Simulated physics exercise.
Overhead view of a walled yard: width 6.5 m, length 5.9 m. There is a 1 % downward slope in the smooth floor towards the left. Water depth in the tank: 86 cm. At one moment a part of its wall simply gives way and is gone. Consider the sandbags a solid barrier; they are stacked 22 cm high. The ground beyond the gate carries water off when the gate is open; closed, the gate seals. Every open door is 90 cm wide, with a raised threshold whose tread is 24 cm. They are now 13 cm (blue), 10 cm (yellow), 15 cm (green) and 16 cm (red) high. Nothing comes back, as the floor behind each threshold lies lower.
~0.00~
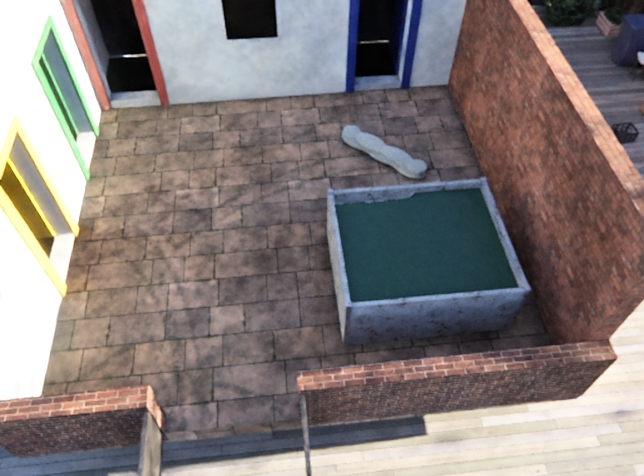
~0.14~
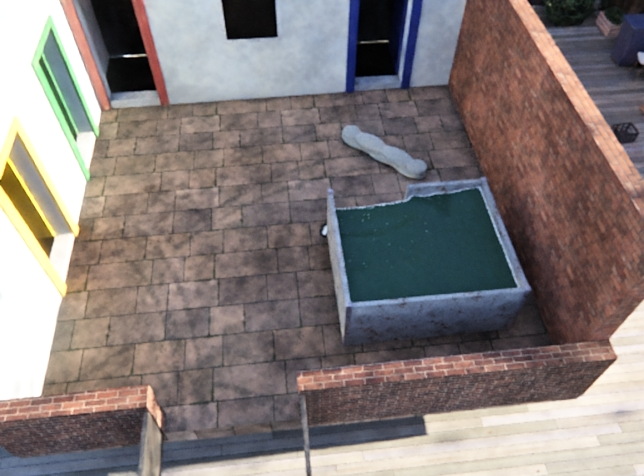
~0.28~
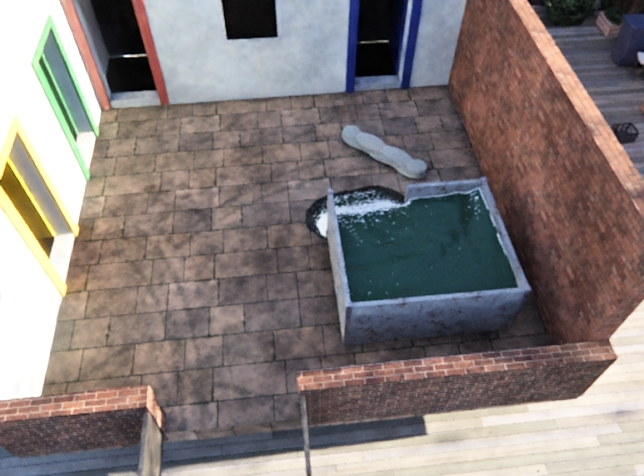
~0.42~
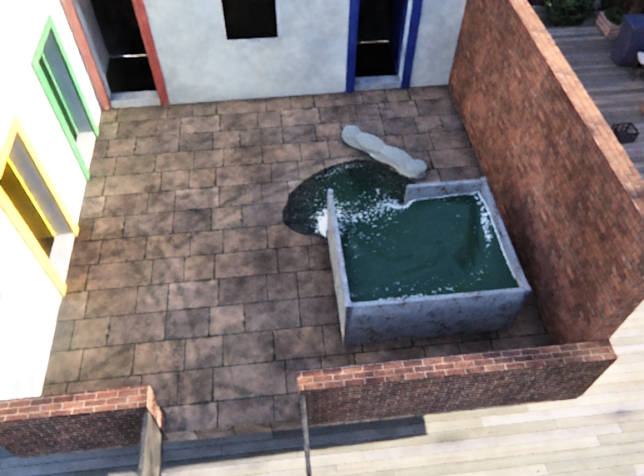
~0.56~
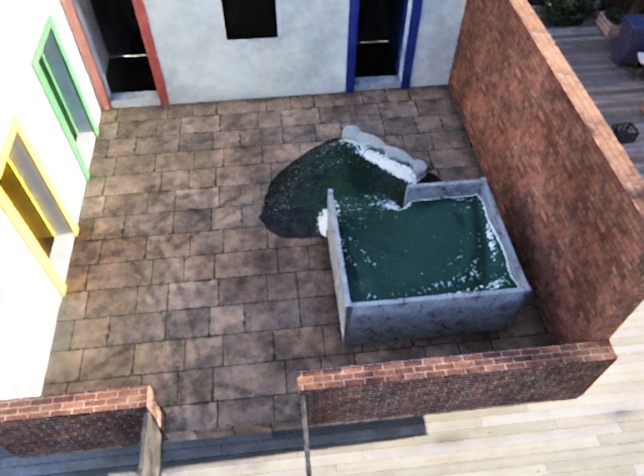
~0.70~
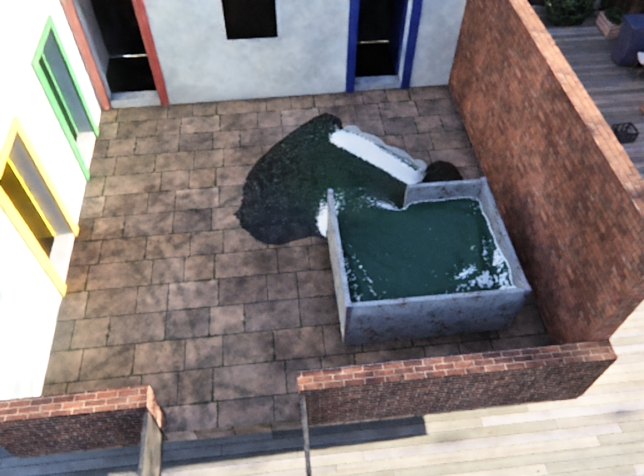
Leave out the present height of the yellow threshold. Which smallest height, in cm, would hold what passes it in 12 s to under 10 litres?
It would have to be roughly 5.5 cm high.
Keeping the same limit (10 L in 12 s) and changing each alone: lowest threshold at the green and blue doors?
About 27 cm at green and 9.5 cm at blue.
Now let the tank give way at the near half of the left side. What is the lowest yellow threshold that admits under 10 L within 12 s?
I'd say close to 22 cm.
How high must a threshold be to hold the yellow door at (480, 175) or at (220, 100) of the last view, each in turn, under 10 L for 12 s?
Roughly 7.5 cm for the first and 27 cm for the second.
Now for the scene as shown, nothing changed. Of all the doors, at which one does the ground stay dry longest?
I'd say the yellow one.
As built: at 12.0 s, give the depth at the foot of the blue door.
The depth there is around 3.0 cm.
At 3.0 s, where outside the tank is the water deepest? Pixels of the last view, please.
Around (102, 113).
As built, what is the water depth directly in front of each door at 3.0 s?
Blue door 11 cm, yellow door 0 cm, green door 26 cm, red door 23 cm.
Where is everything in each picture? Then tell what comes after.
In the first picture, the tank at (421, 241) is whole and still, 86 cm deep; the yellow door at (42, 217) is dry.
In the second picture, the gap is on the far side, the front 0.3 m out at a hidden place; the back of the tank holds 86 cm.
In the third picture, water pours out on the far side and has run 0.8 m, to a hidden place; about 12 cm deep outside, 86 cm at the back.
In the fourth picture, the gap is on the far side, the front 1.5 m out at (353, 164); the back of the tank holds 81 cm.
In the fifth picture, the front is at (332, 143), 2.0 m from the gap on the far side; 3.8 m2 of floor is wet, 72 cm left at the back.
In the sixth picture, the front is at (321, 119), 2.7 m from the gap on the far side; 5.3 m2 of floor is wet, 74 cm left at the back; 2.8 m in a straight line remain to the yellow door at (42, 217).
After 1.4 s water covers 35 % of the floor, deepest (42 cm) near (371, 162); it has not reached the yellow door.
After 3.0 s water covers 50 % of the floor, deepest (44 cm) near (102, 113); it has not reached the yellow door.
After 12.0 s water covers 95 % of the floor, deepest (14 cm) near (35, 427); 7 cm at the yellow door, 0 litres in over its 10 cm threshold.
At the yellow door as built, the water arrived by 3.5 s and peaked near 8 cm at 9.4 s.
With a threshold of 4.5 cm, 19 litres would have come in within the 12 s; with 6 cm, 4 litres. So under 10 litres takes about 5.5 cm.
